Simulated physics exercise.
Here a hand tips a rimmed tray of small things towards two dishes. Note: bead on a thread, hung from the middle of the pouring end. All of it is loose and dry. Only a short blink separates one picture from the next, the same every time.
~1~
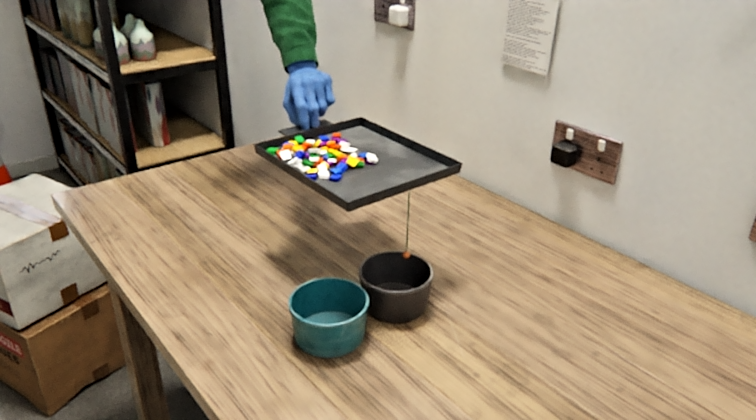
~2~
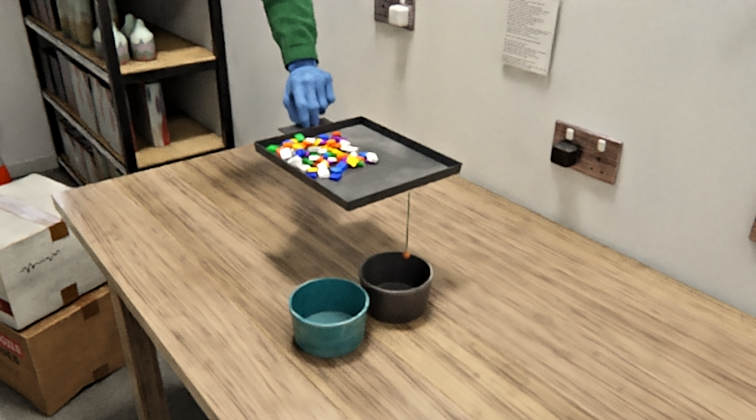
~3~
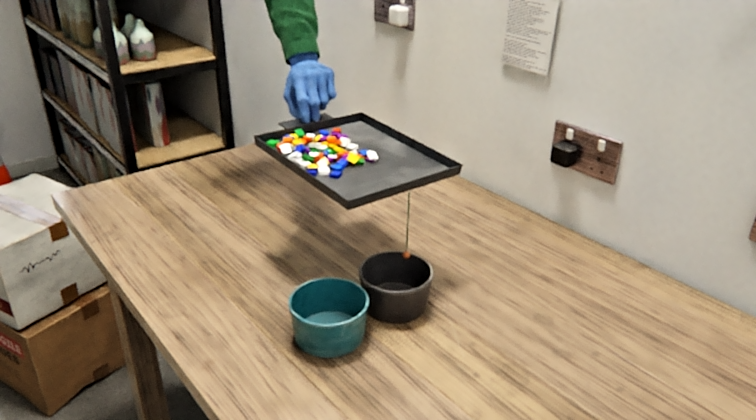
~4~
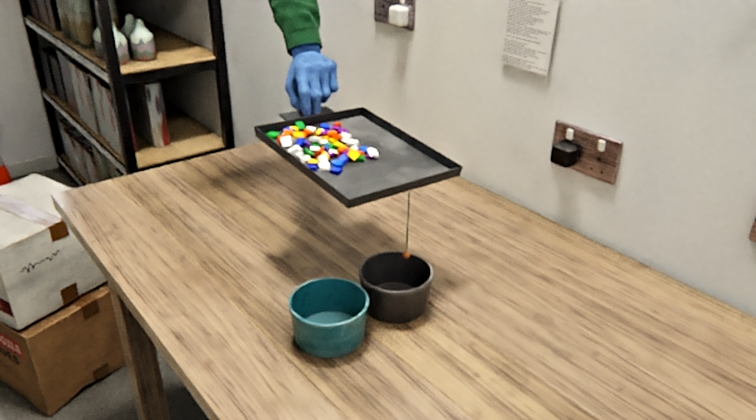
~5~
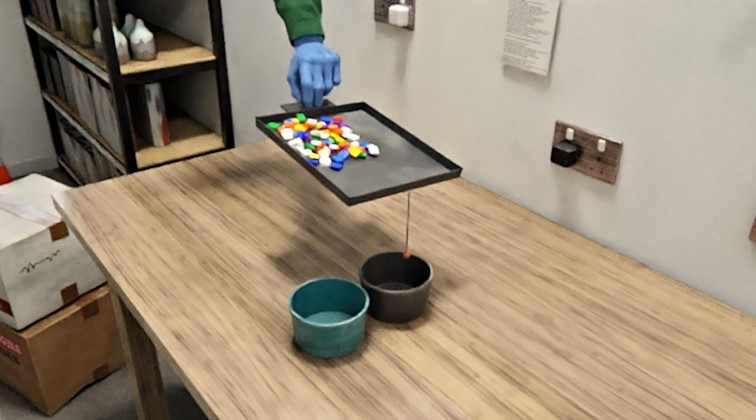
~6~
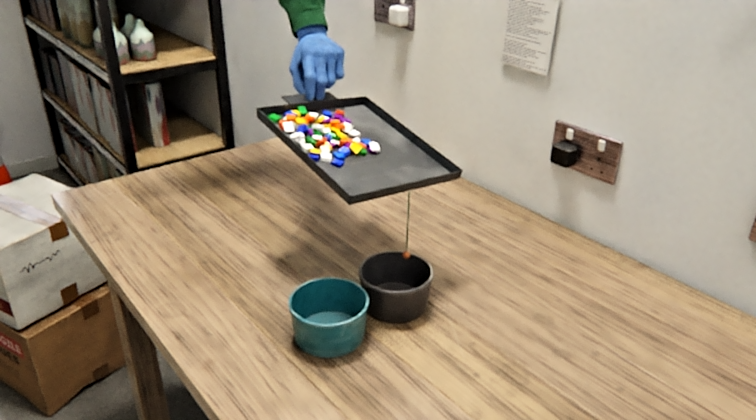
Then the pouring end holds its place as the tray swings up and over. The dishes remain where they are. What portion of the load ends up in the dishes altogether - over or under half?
Most is lost.
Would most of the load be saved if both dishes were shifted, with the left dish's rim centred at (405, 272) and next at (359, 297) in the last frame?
For the earlier try a larger portion is kept, for the later one a smaller portion.
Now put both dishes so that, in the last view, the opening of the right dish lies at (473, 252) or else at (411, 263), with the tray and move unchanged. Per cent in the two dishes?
Roughly 60% the first time and 20% the second time.
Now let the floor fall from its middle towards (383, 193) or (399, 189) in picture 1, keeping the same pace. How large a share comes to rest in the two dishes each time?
About 70 and 40 per cent.
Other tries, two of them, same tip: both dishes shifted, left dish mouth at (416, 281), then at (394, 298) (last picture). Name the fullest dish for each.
Place 1: The one on the right side; place 2: The one on the right side.
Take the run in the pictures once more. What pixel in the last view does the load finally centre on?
About (455, 280).
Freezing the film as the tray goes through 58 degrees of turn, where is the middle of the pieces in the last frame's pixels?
The middle of the pieces shows up near (432, 173).
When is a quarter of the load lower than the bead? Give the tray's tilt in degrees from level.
Roughly 65 degrees at that moment.
Soon after the last picture, tray tipped steeply; most on the tray; a small part in the air.
A little later, tray tipped right over; about half on the tray; a stray few in the right dish; about half outside both; a stray few in the air.
Later still, tray tipped past a quarter turn; a stray few in the right dish; nearly all outside both.
At rest, tray tipped past a quarter turn; none in the left dish; a stray few in the right dish; nearly all outside both.
